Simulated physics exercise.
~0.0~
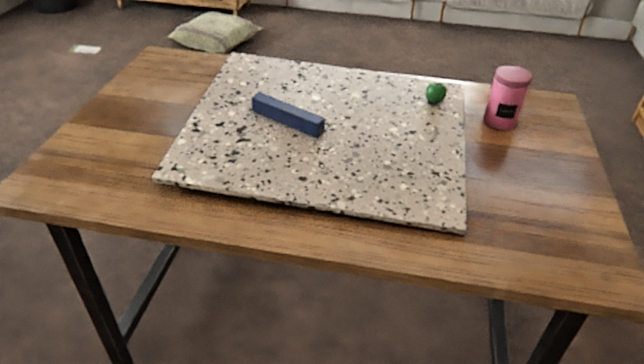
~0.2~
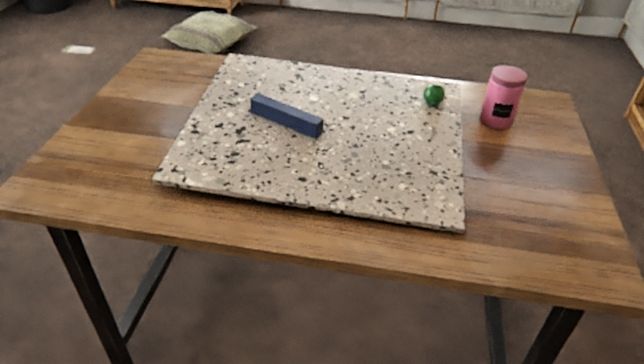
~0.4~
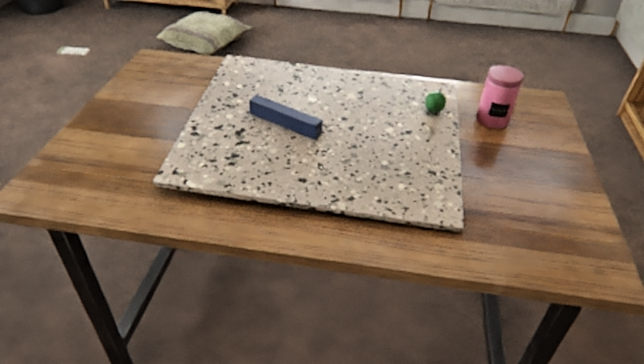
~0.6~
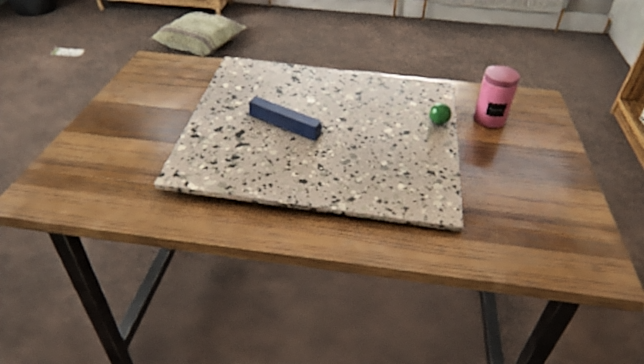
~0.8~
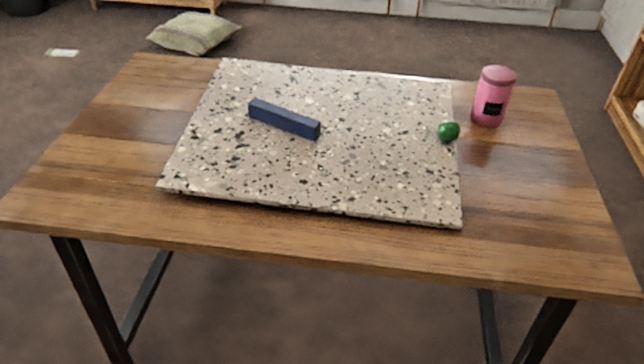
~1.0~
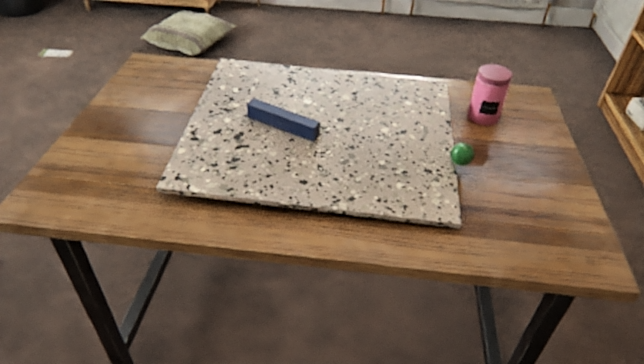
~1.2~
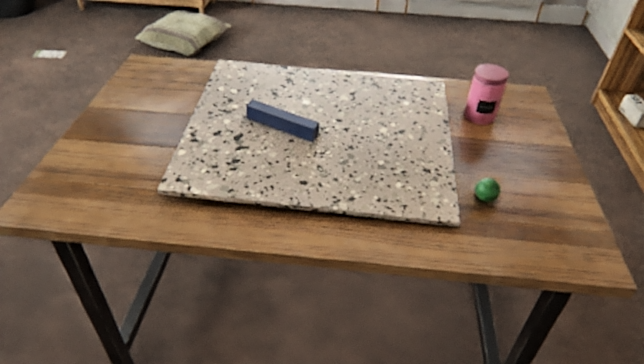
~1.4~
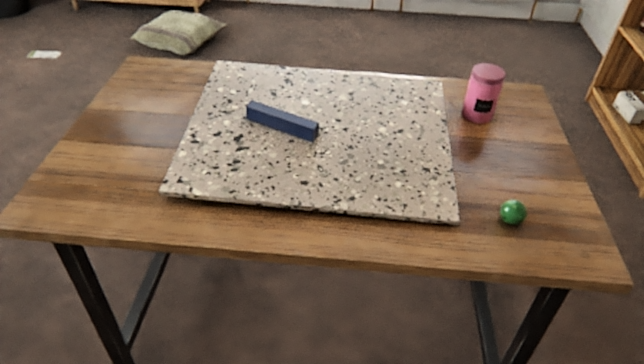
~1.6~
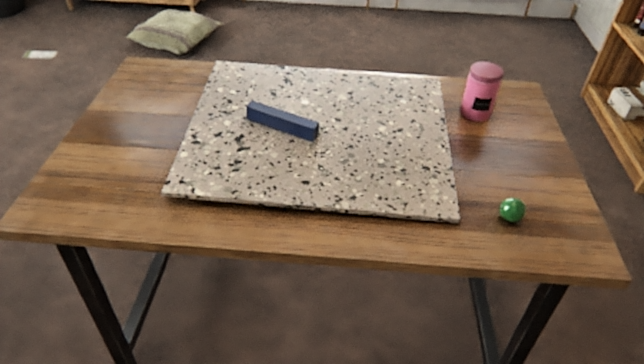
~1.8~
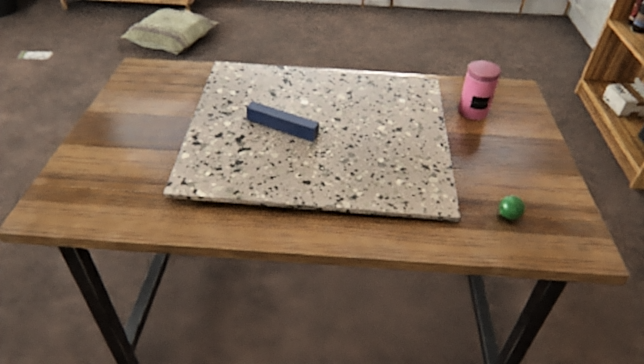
A small green apple sits near the far right corner of a speckled stone-patterned board, which lies on a wooden table seen from above and in front. A dark blue block rests on the board left of the apple, and a pink jar stands on the table to the right, with a cushion on the brown floor behind. The apple starts slowly toward the viewer, then curves to the right and goes over the board's right edge. It continues across the wood toward the near right and comes to rest there, while the block and jar stay put as the view drifts slightly sideways.
